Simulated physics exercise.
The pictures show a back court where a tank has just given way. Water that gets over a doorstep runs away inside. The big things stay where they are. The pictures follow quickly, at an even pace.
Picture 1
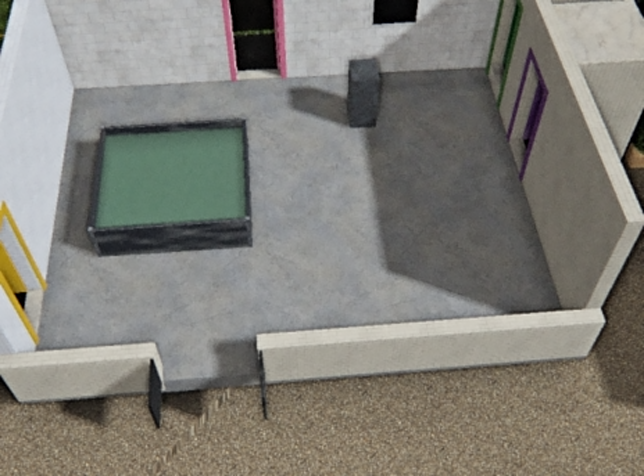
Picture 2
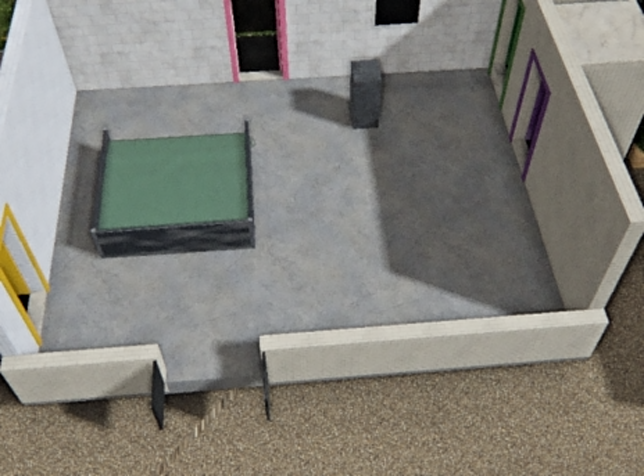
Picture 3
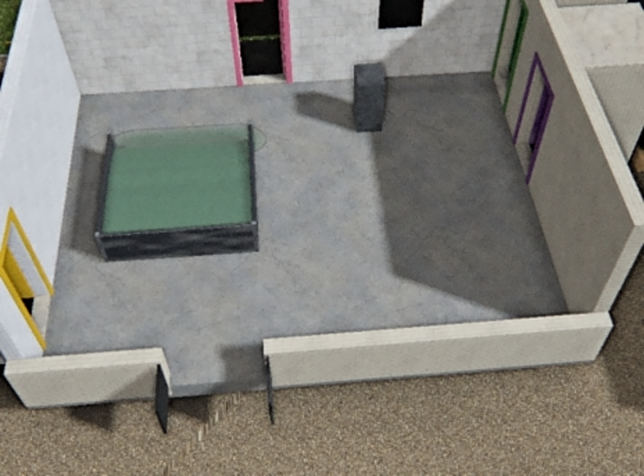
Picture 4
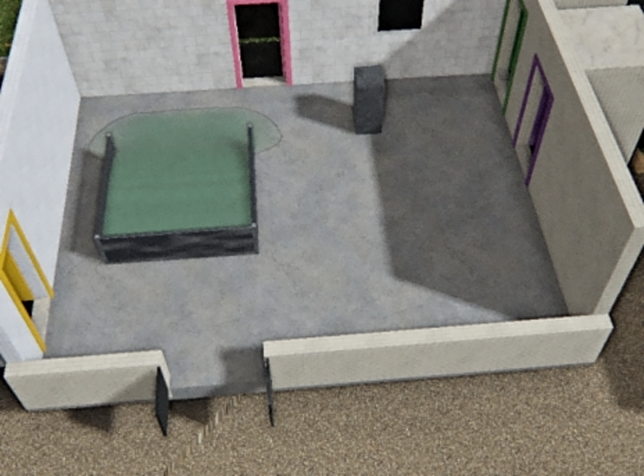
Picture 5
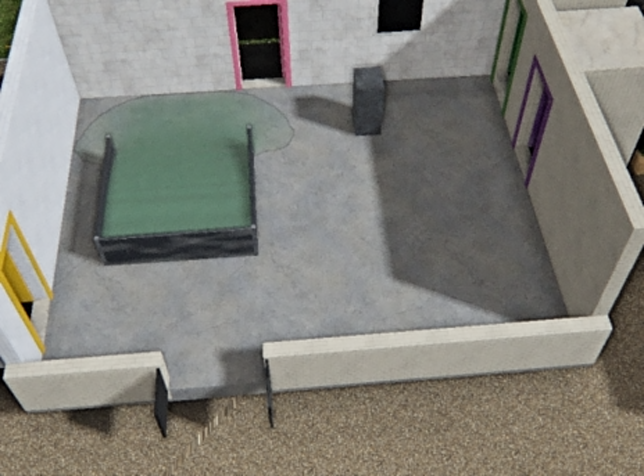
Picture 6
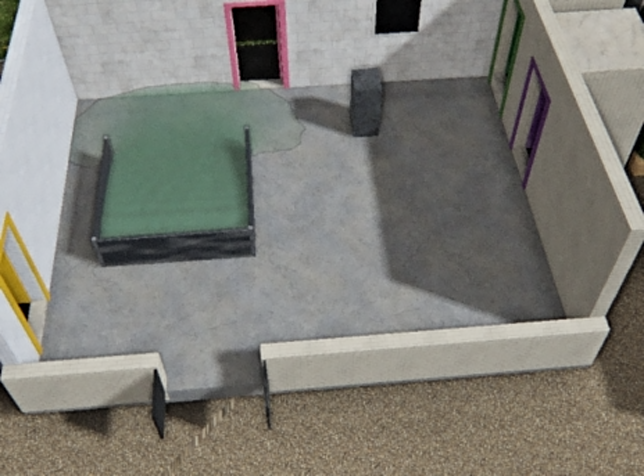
In a walled back court, a tank of still green water lost its far side, and the water slid out through the gap in a thin, rounded sheet, spreading across the grey floor toward the back wall.
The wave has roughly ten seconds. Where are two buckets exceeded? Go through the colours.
The purple door admits no more than that; the pink door lets in a lot; the green door admits no more than that; the yellow door admits no more than that.
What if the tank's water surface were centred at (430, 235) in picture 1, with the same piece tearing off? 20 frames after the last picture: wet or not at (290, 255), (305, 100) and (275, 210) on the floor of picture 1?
In turn: Clear, wet, dry.
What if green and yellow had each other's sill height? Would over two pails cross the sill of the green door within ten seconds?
Then: The green door is over.
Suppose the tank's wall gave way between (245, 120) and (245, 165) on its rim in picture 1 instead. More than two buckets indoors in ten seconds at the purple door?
Then: Purple lets more in.
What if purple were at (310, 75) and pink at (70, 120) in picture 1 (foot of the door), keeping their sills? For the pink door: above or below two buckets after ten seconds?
My reading: Pink is over.
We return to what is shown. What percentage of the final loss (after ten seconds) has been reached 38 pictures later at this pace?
Near 80 in a hundred.
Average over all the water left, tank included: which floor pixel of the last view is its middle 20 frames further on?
Close to (198, 152).
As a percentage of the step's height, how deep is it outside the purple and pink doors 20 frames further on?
Roughly 0 per cent, then 430 per cent.
A moment on, water covers 15 % of the floor; the purple door not reached, the pink door over two buckets in, the green door not reached, the yellow door not reached.
Next, water covers 20 % of the floor; the purple door not reached, the pink door far over two buckets in, the green door not reached, the yellow door not reached.
Then, water covers 40 % of the floor; the purple door not reached, the pink door far over two buckets in, the green door wet at the sill, nothing in, the yellow door wet at the sill, nothing in.
Later, water covers 75 % of the floor; the purple door wet at the sill, nothing in, the pink door far over two buckets in, the green door wet at the sill, nothing in, the yellow door wet at the sill, nothing in.
In the end, water covers 90 % of the floor; the purple door wet at the sill, nothing in, the pink door far over two buckets in, the green door wet at the sill, nothing in, the yellow door wet at the sill, nothing in.
